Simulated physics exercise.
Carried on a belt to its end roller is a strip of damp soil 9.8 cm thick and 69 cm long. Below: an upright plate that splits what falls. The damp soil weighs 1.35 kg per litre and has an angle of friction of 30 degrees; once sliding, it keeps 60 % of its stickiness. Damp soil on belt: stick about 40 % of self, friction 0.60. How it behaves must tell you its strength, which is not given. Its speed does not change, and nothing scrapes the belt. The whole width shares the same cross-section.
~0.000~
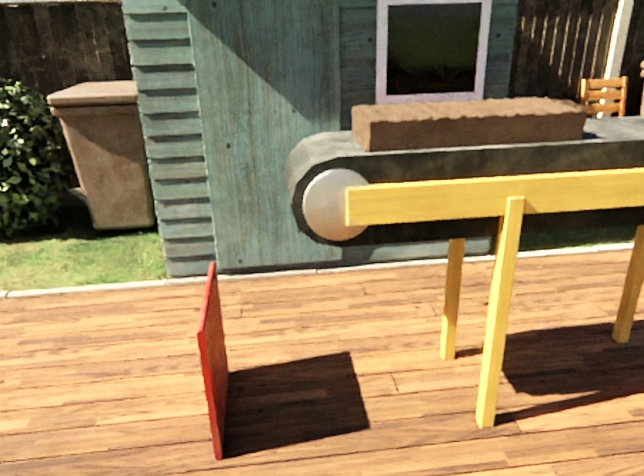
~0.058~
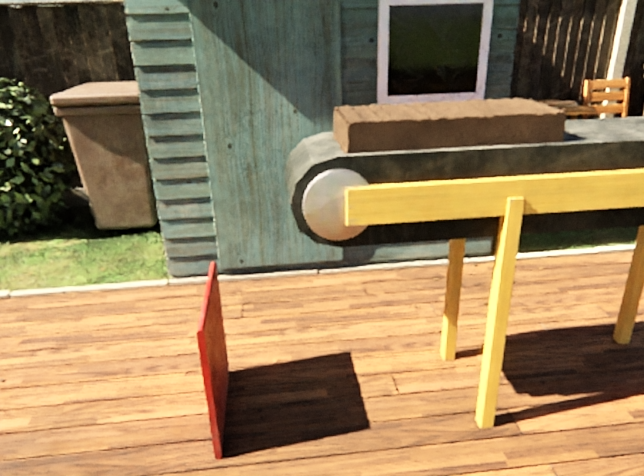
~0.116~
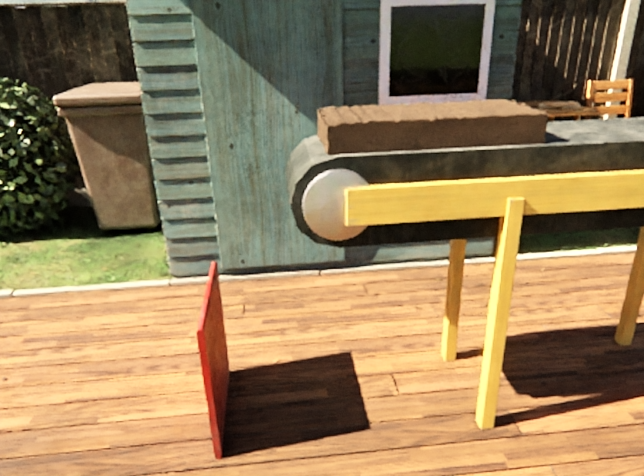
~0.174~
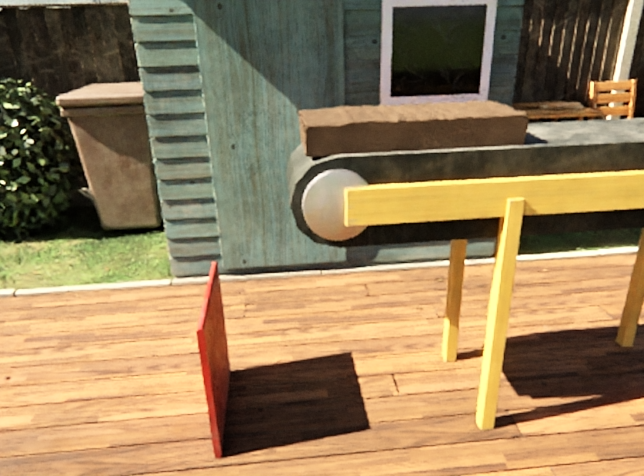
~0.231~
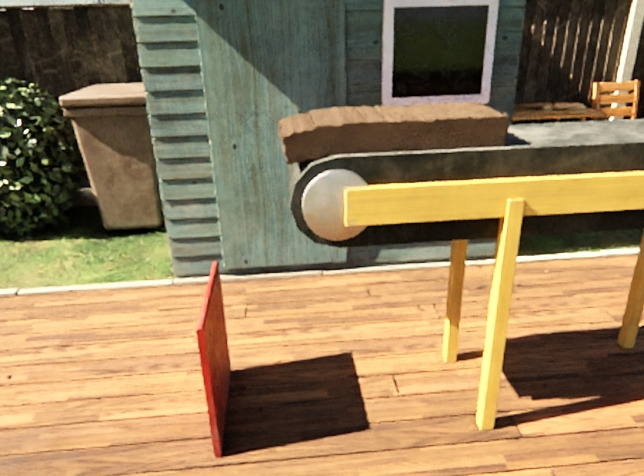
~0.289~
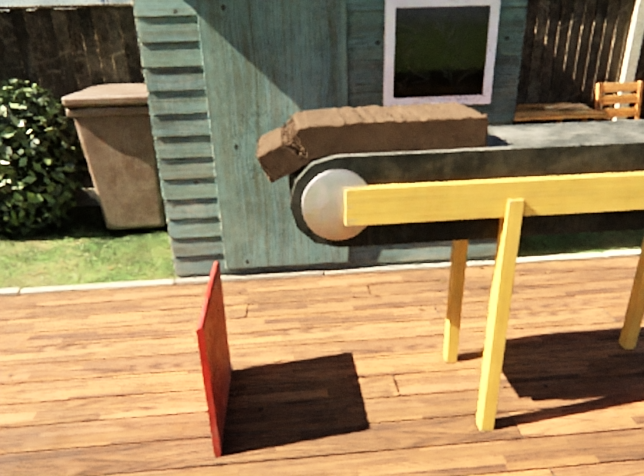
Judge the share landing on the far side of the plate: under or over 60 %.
The share is beneath 60 percent.
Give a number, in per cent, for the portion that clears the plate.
Roughly 45 per cent.
By 0.47 s, 0 % is beyond the plate's line.
By 0.68 s, 14 % is beyond the plate's line.
By 0.90 s, 30 % is beyond the plate's line.
By 1.11 s, 44 % is beyond the plate's line.
By 2.29 s, at the end, 44 % is beyond the plate's line.
